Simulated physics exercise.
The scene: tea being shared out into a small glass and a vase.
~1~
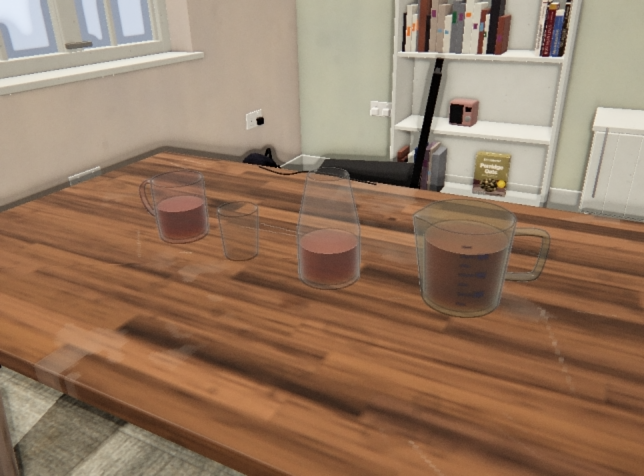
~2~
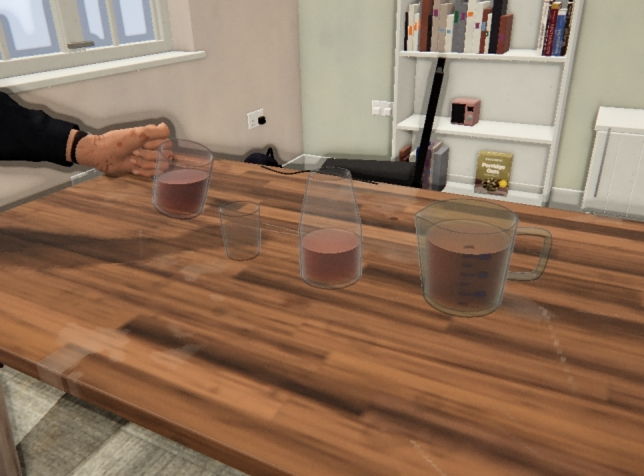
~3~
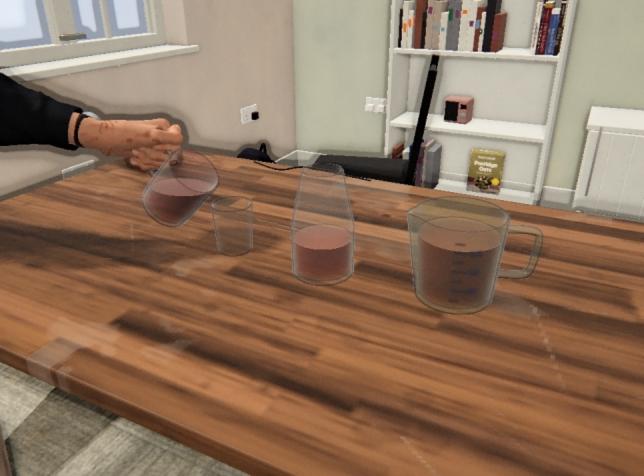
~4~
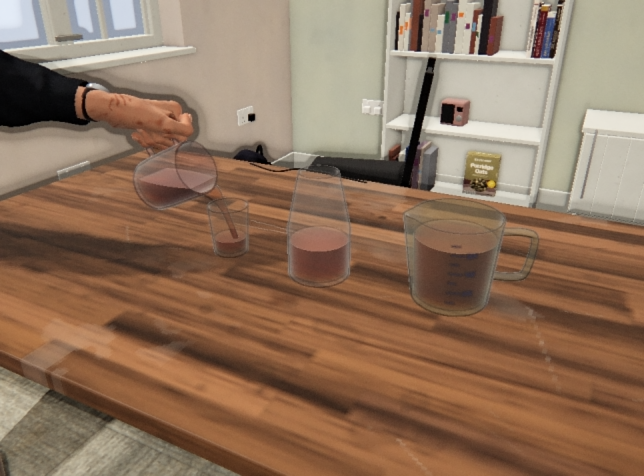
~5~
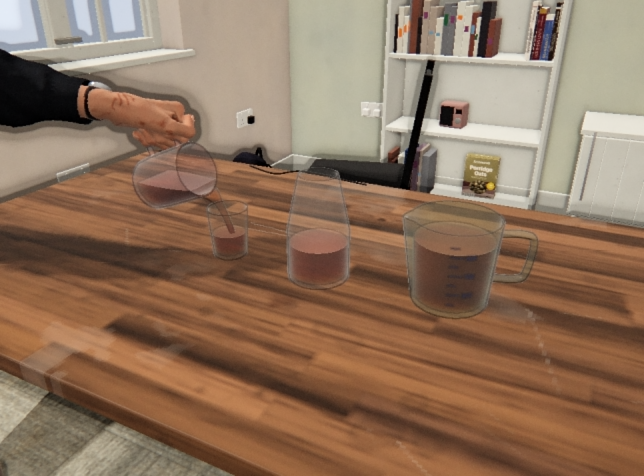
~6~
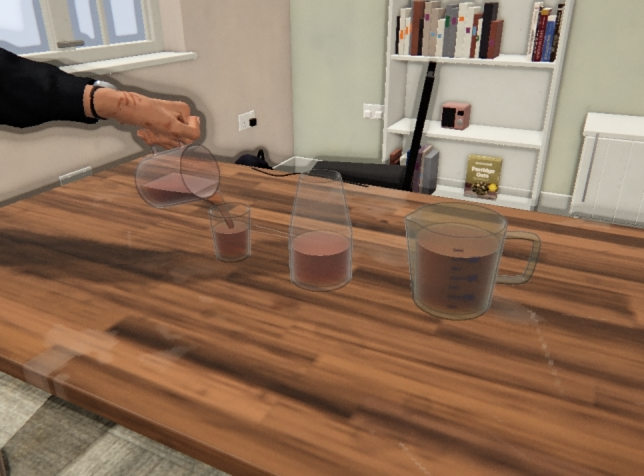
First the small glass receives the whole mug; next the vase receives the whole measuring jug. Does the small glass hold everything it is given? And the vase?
The small glass - no, it runs over. The vase - no, it runs over.
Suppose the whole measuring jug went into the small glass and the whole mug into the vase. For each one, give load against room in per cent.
410 % then 80 %.
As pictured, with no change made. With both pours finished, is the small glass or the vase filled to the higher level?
Result: Higher level in the right one.
Soon after, the small glass is full to the brim.
Later, the small glass is full to the brim and has run over.
In the end, the small glass is full to the brim and has run over; the vase is full to the brim and has run over.
